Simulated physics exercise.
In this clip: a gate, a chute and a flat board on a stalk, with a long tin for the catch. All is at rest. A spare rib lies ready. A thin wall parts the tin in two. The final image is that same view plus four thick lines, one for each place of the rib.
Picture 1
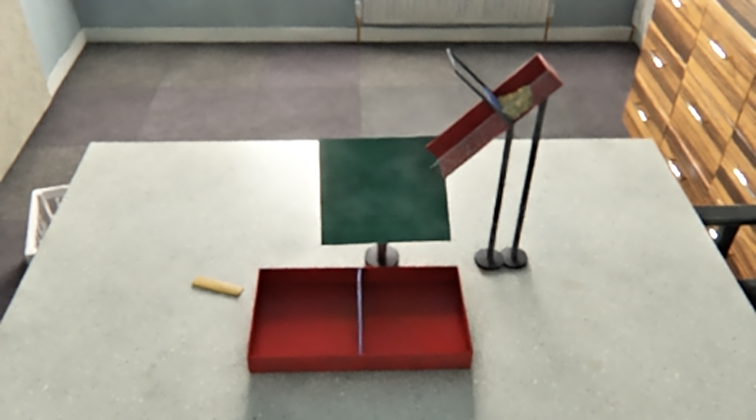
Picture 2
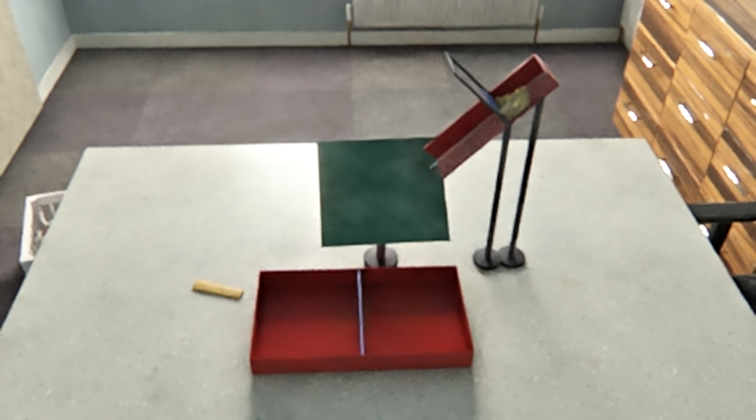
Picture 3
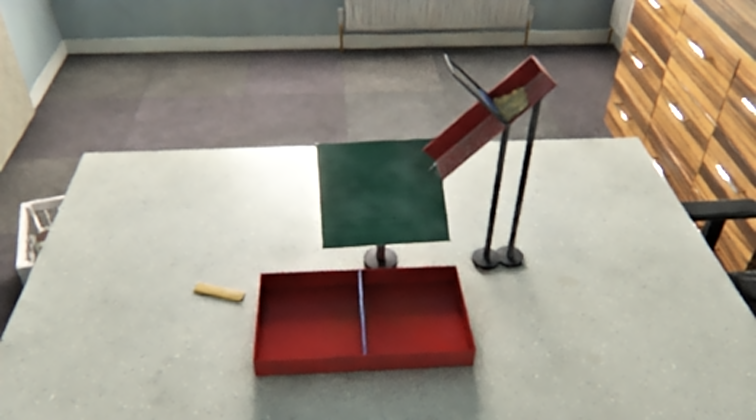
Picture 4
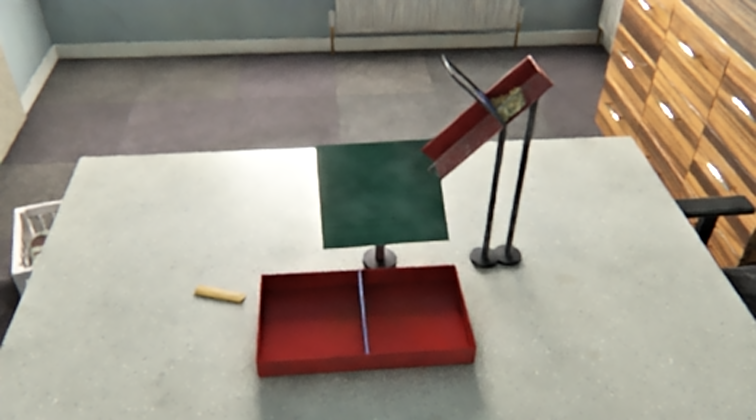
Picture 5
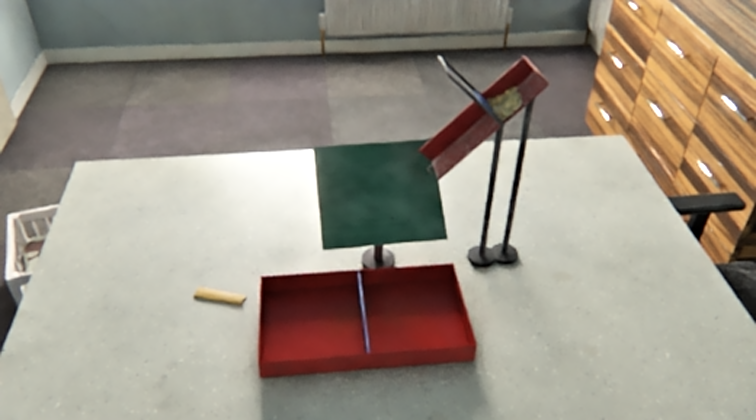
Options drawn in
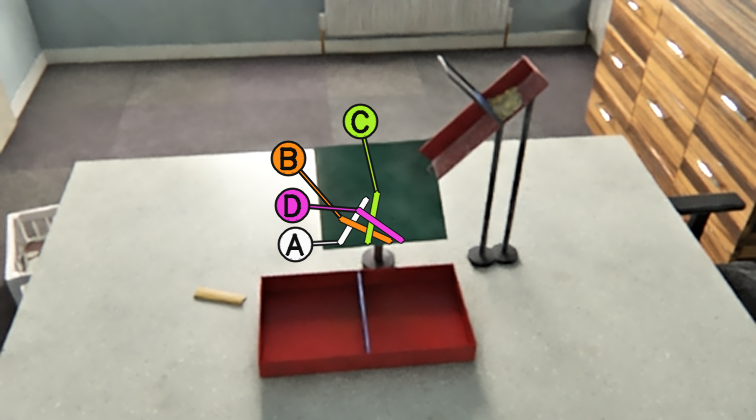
The footage shows a raised red chute holding a small pale load behind a gate, a tilted dark green board on a stalk, and a divided red tin on a table; the view drifts slightly while the objects stay still.
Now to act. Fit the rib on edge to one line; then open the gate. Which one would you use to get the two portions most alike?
The best line is A.
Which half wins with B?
The right half.
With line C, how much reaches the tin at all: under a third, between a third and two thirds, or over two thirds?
Line C gives over two thirds.
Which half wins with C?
The right half.
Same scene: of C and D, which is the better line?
C.
On the marked copy, line A from (366, 199) to (340, 242); line B from (341, 219) to (389, 240); line C from (377, 193) to (367, 241); line D from (358, 210) to (401, 240).
Choosing A, of what is caught, about two thirds in the left half, about a third in the right.
Choosing B, of what is caught, a small part in the left half, most in the right.
Choosing C, of what is caught, about a quarter in the left half, most in the right.
Choosing D, of what is caught, a small part in the left half, nearly all in the right.
